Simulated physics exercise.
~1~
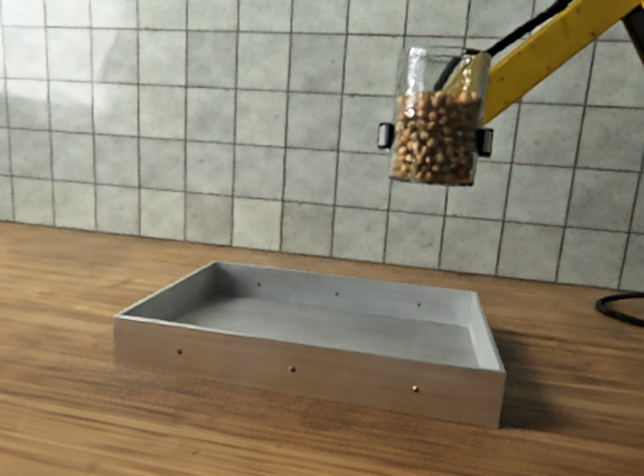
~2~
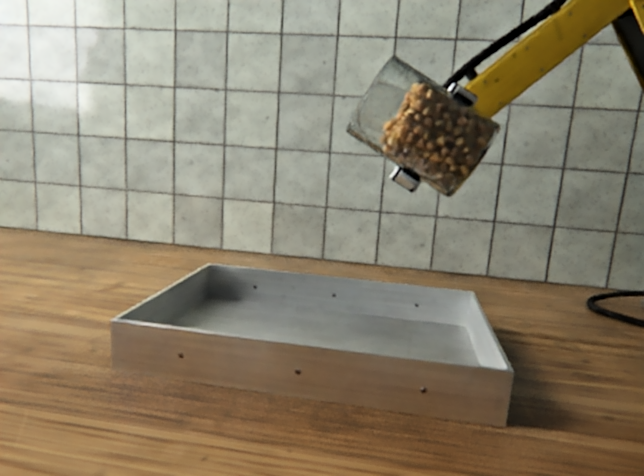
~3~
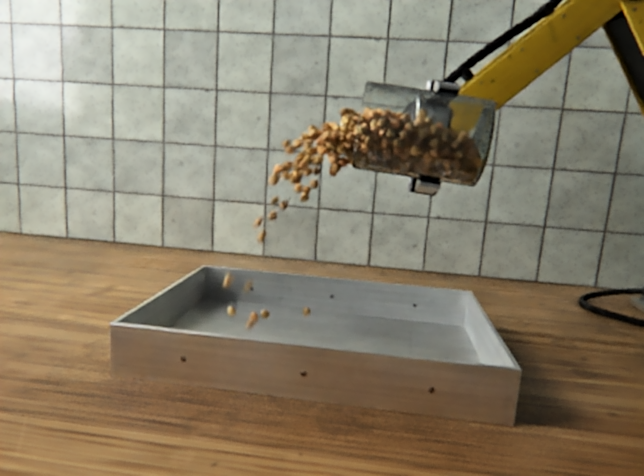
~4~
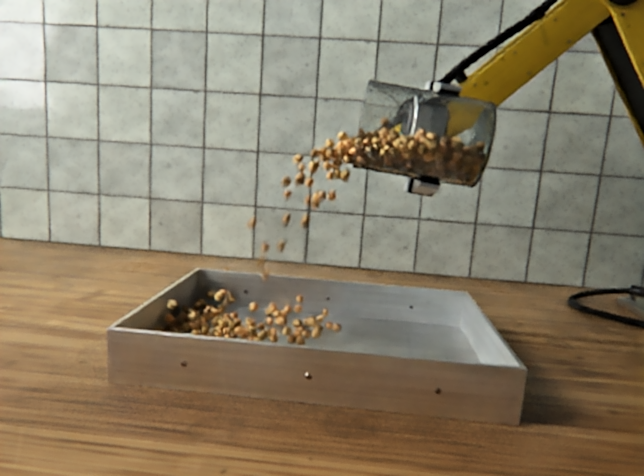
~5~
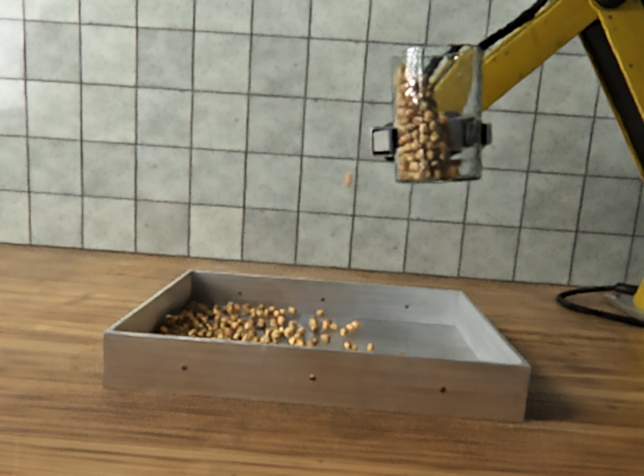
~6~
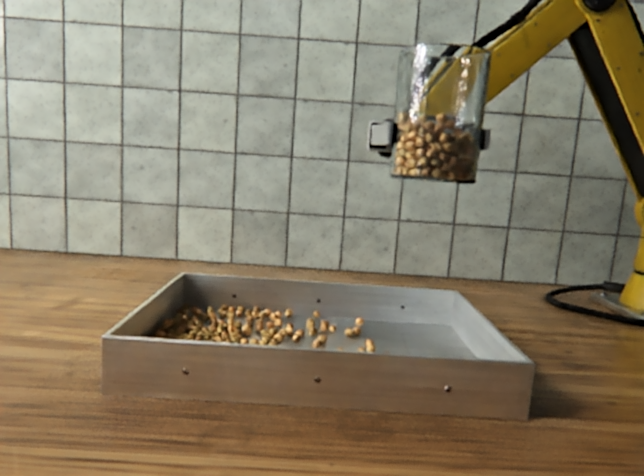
The video shows a yellow robotic arm tilting a clear tumbler of dried chickpeas leftward above a shallow grey tray on a wooden table, pouring some out. The tumbler then returns upright, still partly filled, with chickpeas scattered mostly across the left side of the tray.
